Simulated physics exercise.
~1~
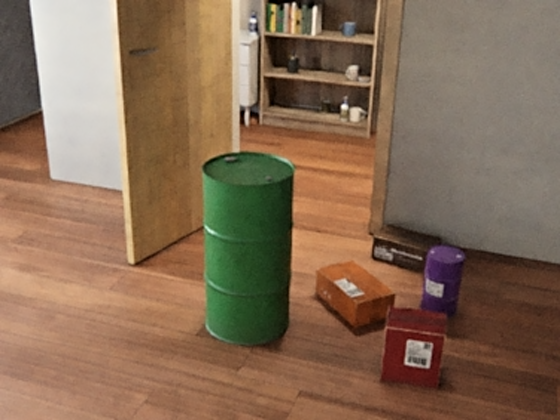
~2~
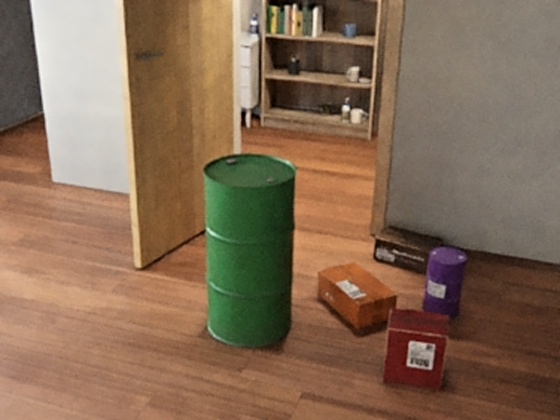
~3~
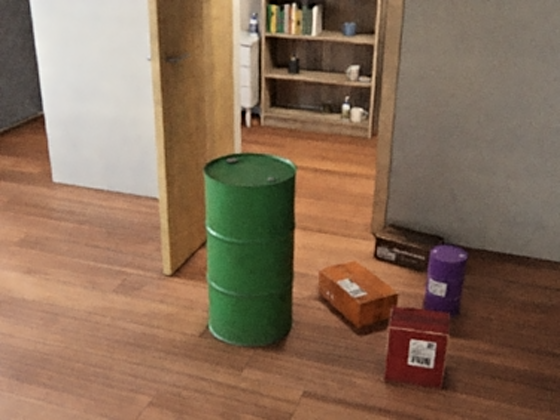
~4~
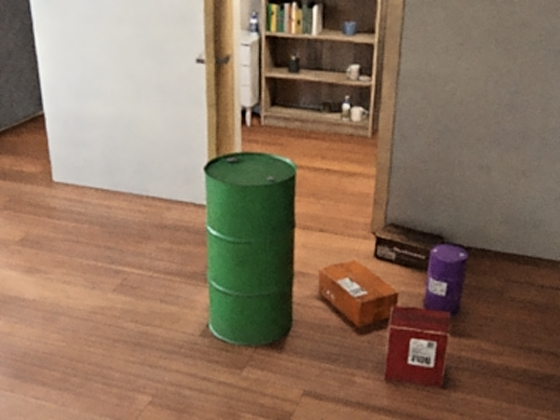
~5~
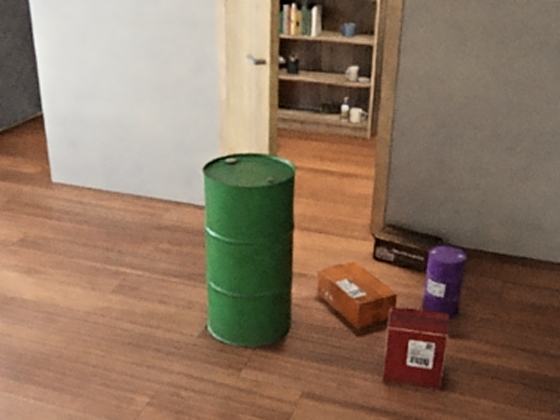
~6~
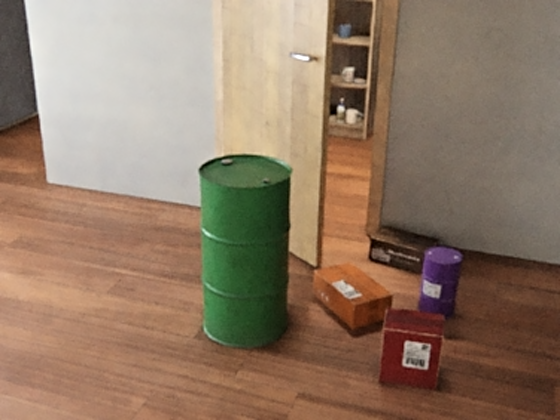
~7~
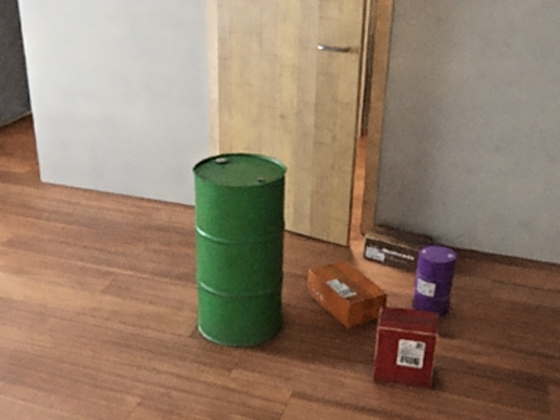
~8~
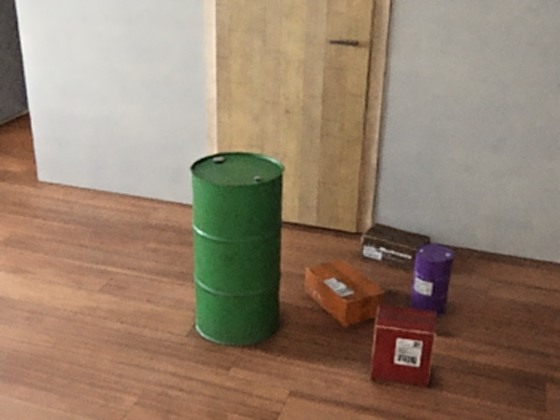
To begin with, a wooden door stands wide open in a room with a plank floor, and a bookcase shows through the doorway. A green drum stands in front, with an orange-brown parcel, a red parcel, a purple canister and a dark box to its right. The door starts to swing back, turning edge-on and uncovering the pale wall at left. It then sweeps rightward across the opening, passing behind the drum and gradually hiding the shelves. The view sways slightly as the gap narrows. Finally the door sits shut in its frame, with the drum, parcels and canister undisturbed.
